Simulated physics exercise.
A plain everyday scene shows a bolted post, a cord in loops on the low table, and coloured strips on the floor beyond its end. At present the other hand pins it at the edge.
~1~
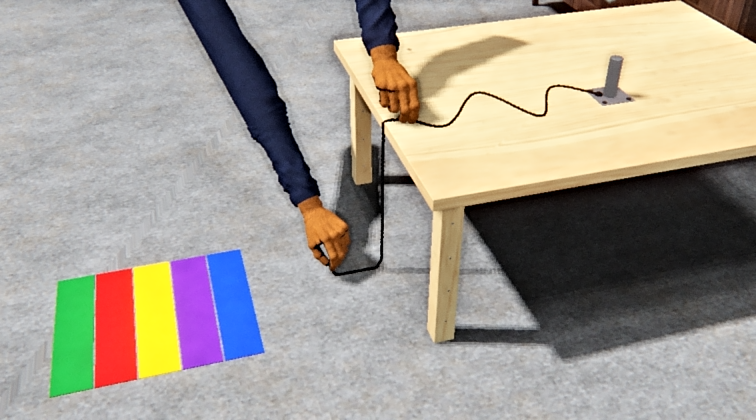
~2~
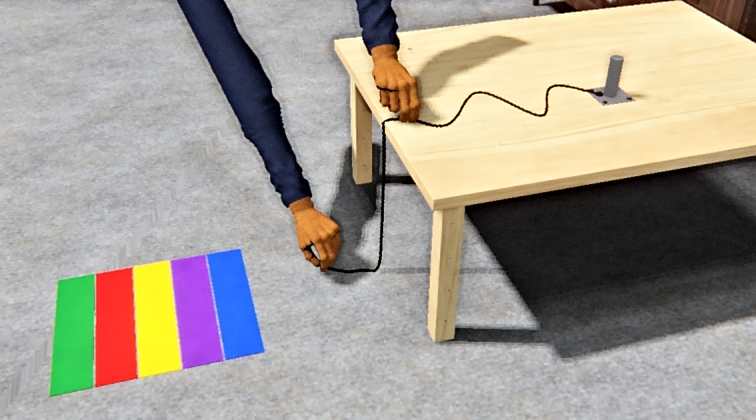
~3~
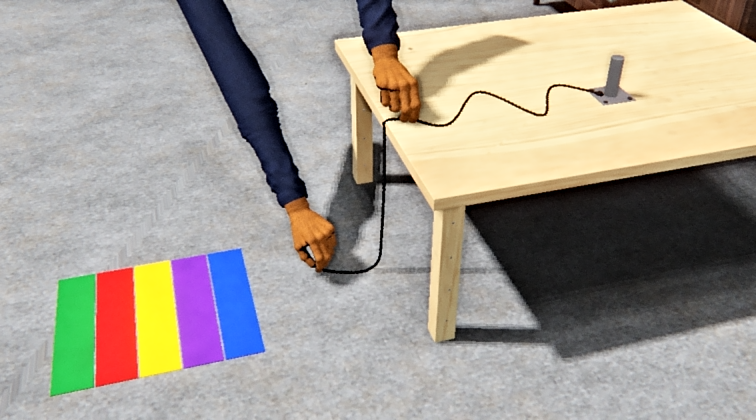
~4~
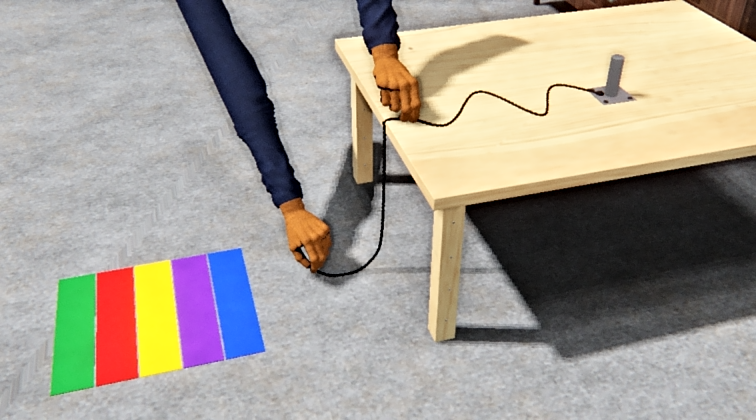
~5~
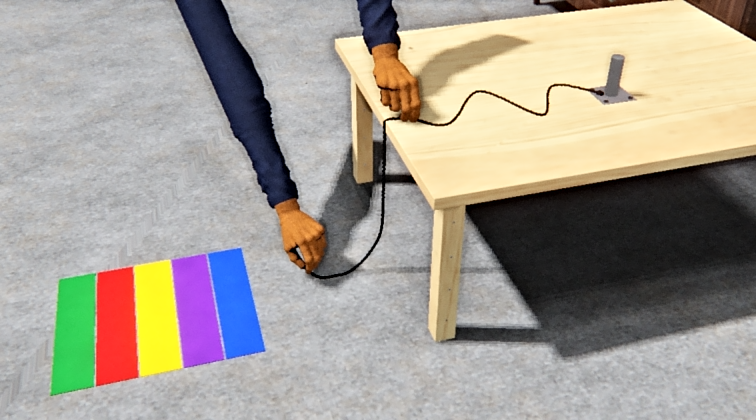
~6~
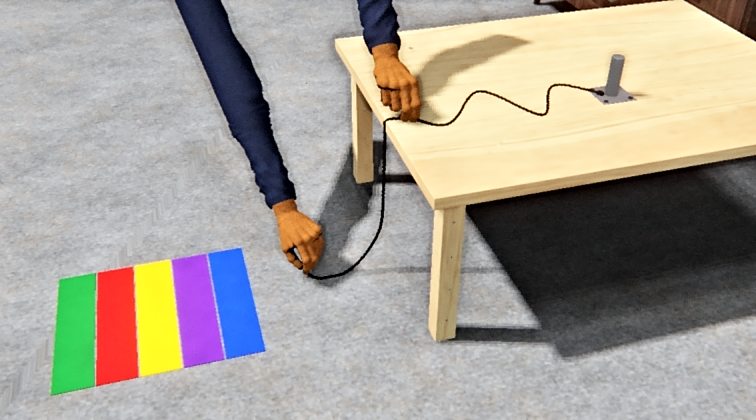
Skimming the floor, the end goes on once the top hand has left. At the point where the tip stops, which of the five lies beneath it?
The green strip lies beneath it.
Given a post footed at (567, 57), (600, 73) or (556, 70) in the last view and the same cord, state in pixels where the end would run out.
In pixels, the answers are (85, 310), (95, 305) and (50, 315).
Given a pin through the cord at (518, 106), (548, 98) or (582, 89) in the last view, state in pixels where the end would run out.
First (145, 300), next (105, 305), last (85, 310).
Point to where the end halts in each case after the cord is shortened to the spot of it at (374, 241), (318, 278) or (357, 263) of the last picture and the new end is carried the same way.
Near (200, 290), (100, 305) and (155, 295).
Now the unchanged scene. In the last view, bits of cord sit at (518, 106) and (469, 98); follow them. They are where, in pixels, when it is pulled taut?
Result - first point (463, 113), second point (396, 122).
Soon after, end near (158, 296); over yellow.
Then, end near (106, 305); over red.
At full stretch, end near (75, 311); over green. It gets as far as the green strip.
